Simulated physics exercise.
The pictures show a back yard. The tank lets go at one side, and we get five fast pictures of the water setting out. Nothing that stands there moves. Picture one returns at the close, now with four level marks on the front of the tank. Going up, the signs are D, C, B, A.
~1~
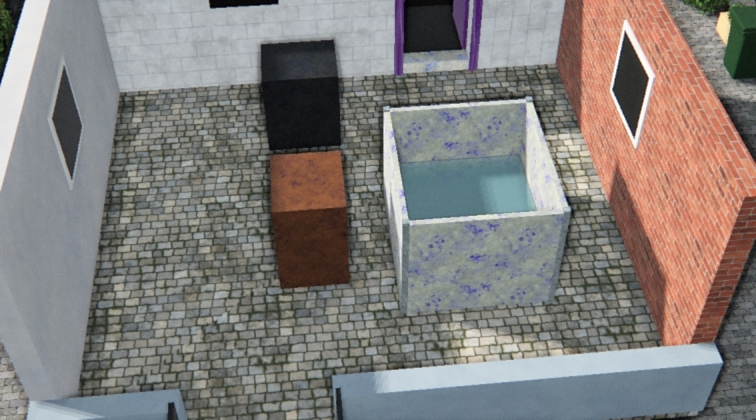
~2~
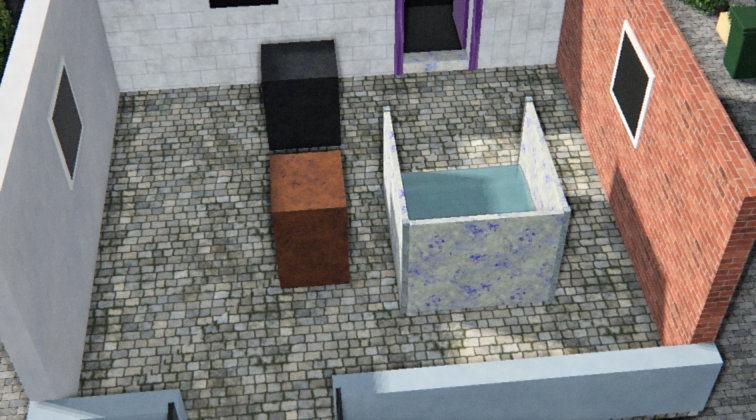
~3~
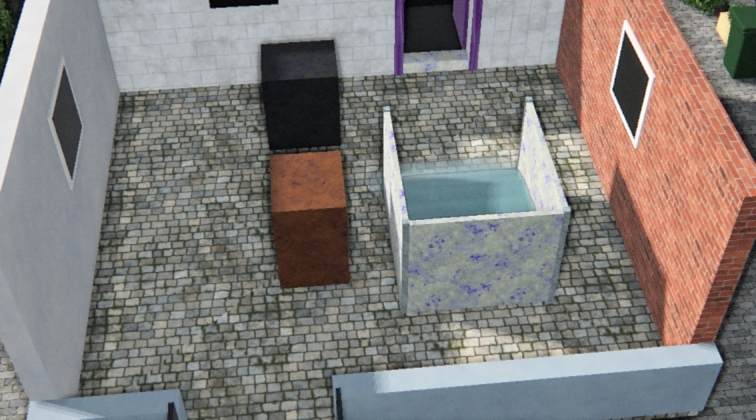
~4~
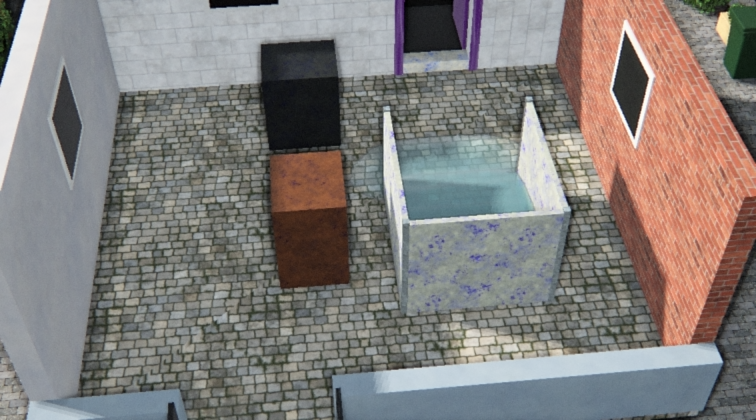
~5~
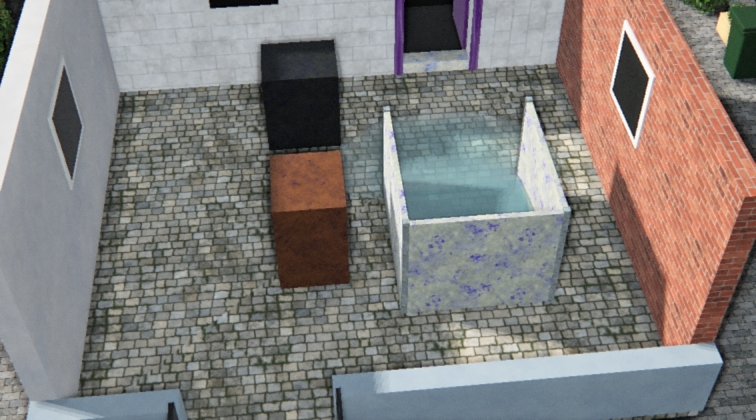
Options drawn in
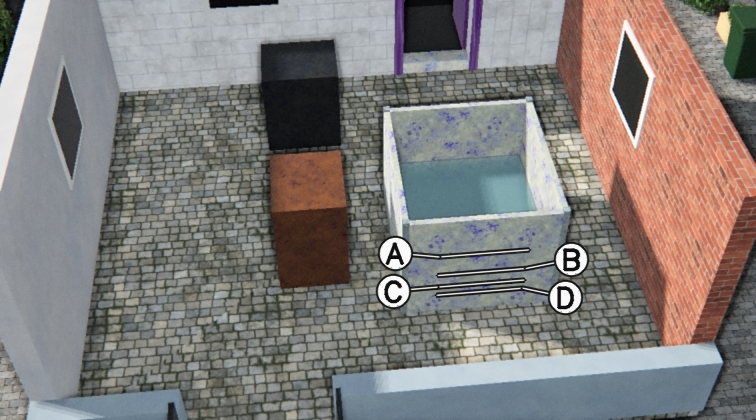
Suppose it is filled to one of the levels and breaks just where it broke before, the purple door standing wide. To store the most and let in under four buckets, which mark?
Level C.
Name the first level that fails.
It is B.
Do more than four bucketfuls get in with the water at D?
No.
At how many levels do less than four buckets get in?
Two of the four.
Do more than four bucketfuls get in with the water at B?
Yes, that goes wrong.
On the marked copy, A at (484, 253); B at (482, 272); C at (480, 283); D at (480, 291); from the bottom up D, C, B, A.
With A, dozens of bucketfuls pour in.
With B, about 10 bucketfuls get in.
With C, a bucket or two gets in.
With D, nothing gets over.
